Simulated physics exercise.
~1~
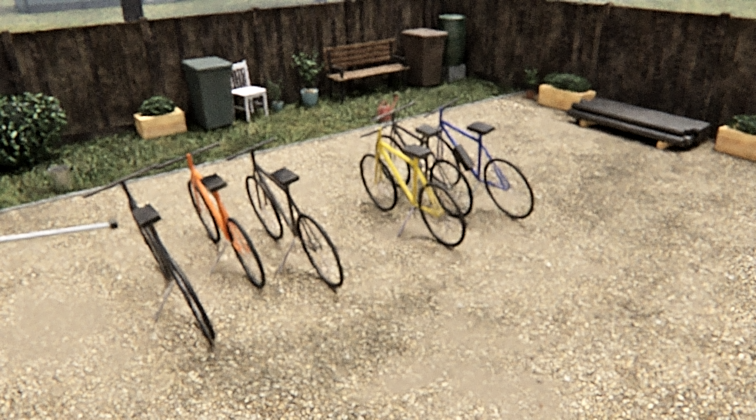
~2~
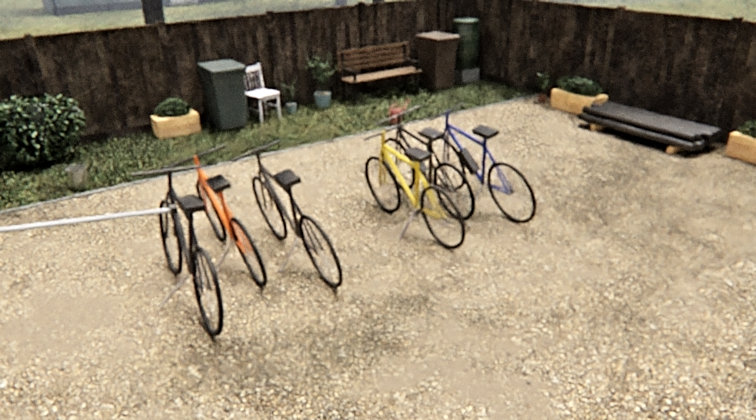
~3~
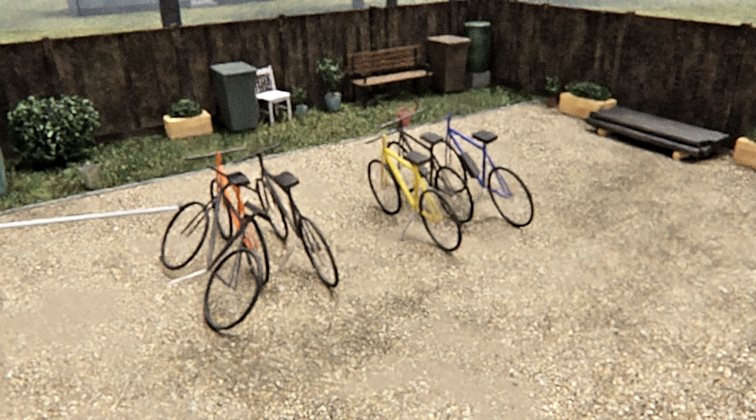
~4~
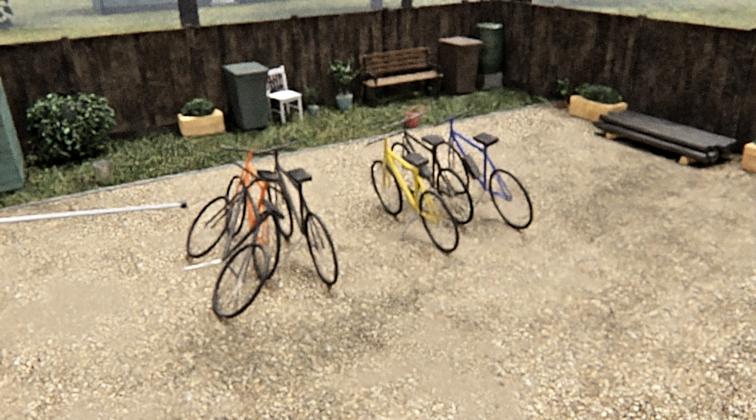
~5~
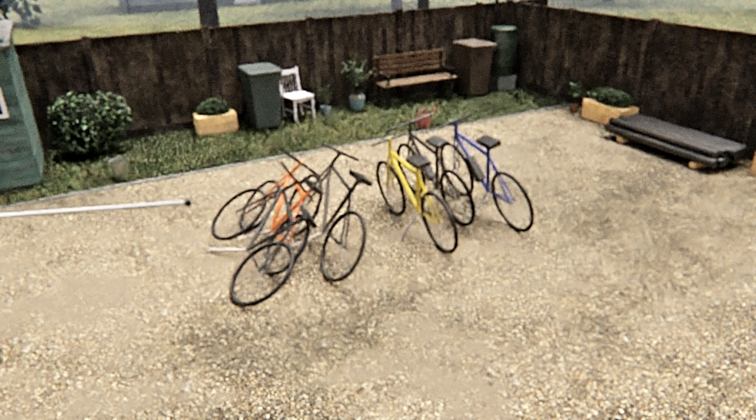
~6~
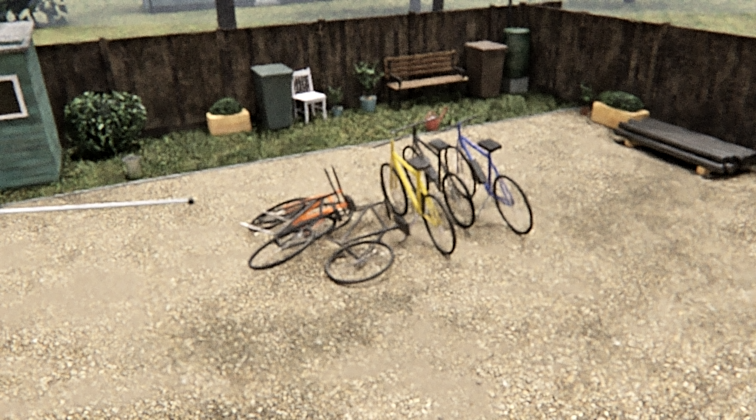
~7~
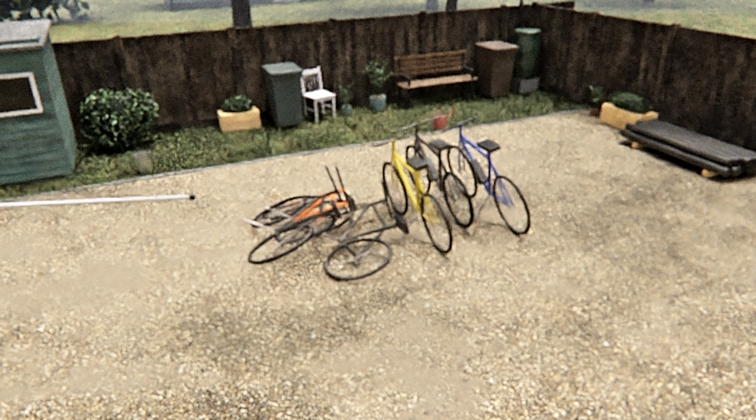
A pale pole slides in from the left across a gravel yard, seen from above, where six bicycles stand in a row before a dark wooden fence with a bench, bins and planters. It pushes the nearest dark bicycle, which tips to the right against the orange one, and then the pole stops. The orange bicycle leans over into the dark bicycle beside it, and all three topple rightward and settle in a tangle on the gravel. The yellow bicycle, another dark one and the blue one stay upright on the right, as the view drifts gently sideways.
